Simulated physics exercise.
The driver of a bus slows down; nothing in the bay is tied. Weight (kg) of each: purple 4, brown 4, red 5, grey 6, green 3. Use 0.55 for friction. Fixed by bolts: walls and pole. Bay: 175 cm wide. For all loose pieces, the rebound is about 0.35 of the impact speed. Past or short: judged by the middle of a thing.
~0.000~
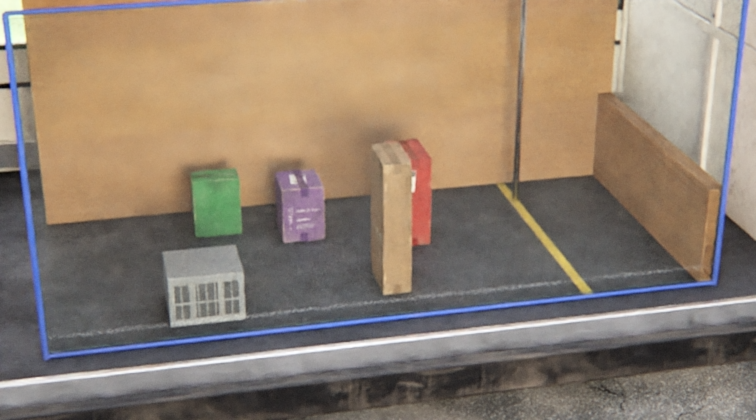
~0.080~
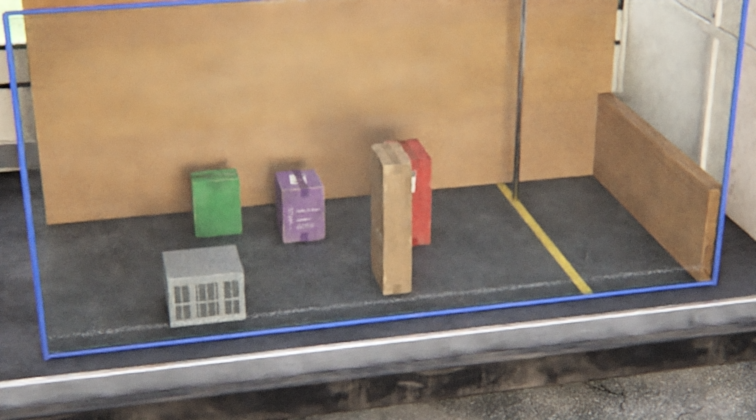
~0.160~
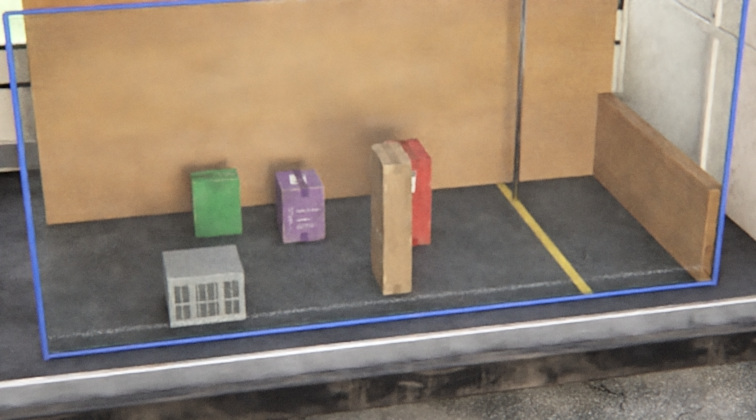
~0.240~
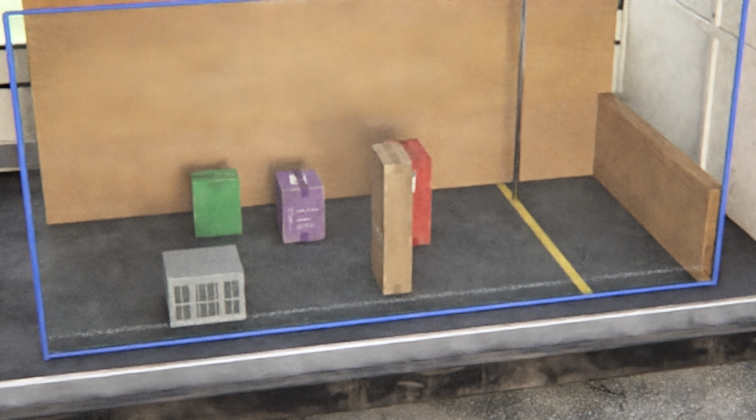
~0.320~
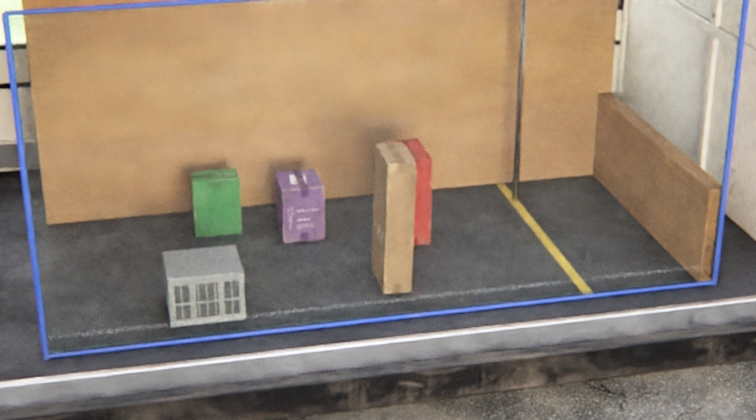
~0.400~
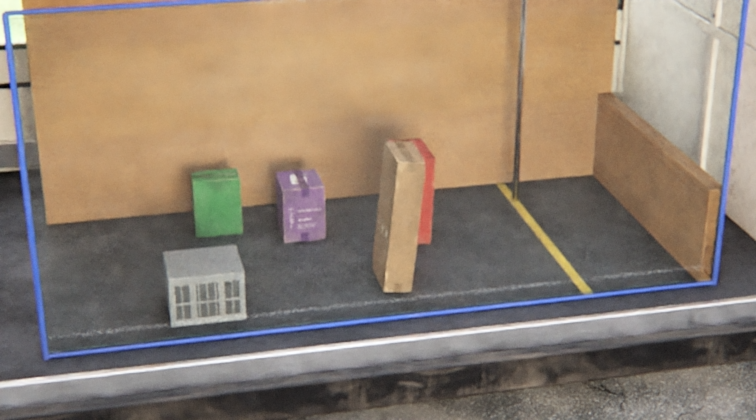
A tall tan box stood in front of a red one, near a purple box, a green box and a grey crate; after staying still, the tan box leaned slightly to the right.
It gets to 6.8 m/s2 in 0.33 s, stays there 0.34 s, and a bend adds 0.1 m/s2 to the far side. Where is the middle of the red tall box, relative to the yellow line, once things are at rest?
Behind the line.
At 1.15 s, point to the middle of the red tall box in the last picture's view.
Position at that time, last view: Approx. (504, 209).
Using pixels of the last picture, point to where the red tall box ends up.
(504, 209).
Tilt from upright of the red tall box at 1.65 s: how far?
Close to 90 degrees off upright.
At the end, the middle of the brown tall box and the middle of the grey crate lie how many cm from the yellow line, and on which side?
Brown tall box: 20 cm short; grey crate: 200 cm short.
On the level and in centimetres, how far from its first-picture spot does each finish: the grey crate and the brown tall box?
Grey crate: 20; brown tall box: 90.
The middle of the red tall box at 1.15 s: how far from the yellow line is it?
It is roughly 20 cm short of the mark.
After 0.75 s the red tall box is 51 cm short of the yellow line, tilted 60°, near (457, 196) in the last picture's view; the grey crate 208 cm short of the yellow line, tilted 0°.
After 1.15 s the red tall box is 19 cm short of the yellow line, tilted 90°, near (504, 209) in the last picture's view; the grey crate 199 cm short of the yellow line, tilted 0°.
After 1.65 s the red tall box is 19 cm short of the yellow line, tilted 90°, near (504, 209) in the last picture's view.
At rest, 1.9 s, purple pack stops short of the yellow line; brown tall box stops short of the yellow line; red tall box stops short of the yellow line; grey crate stops short of the yellow line; green pack stops short of the yellow line.
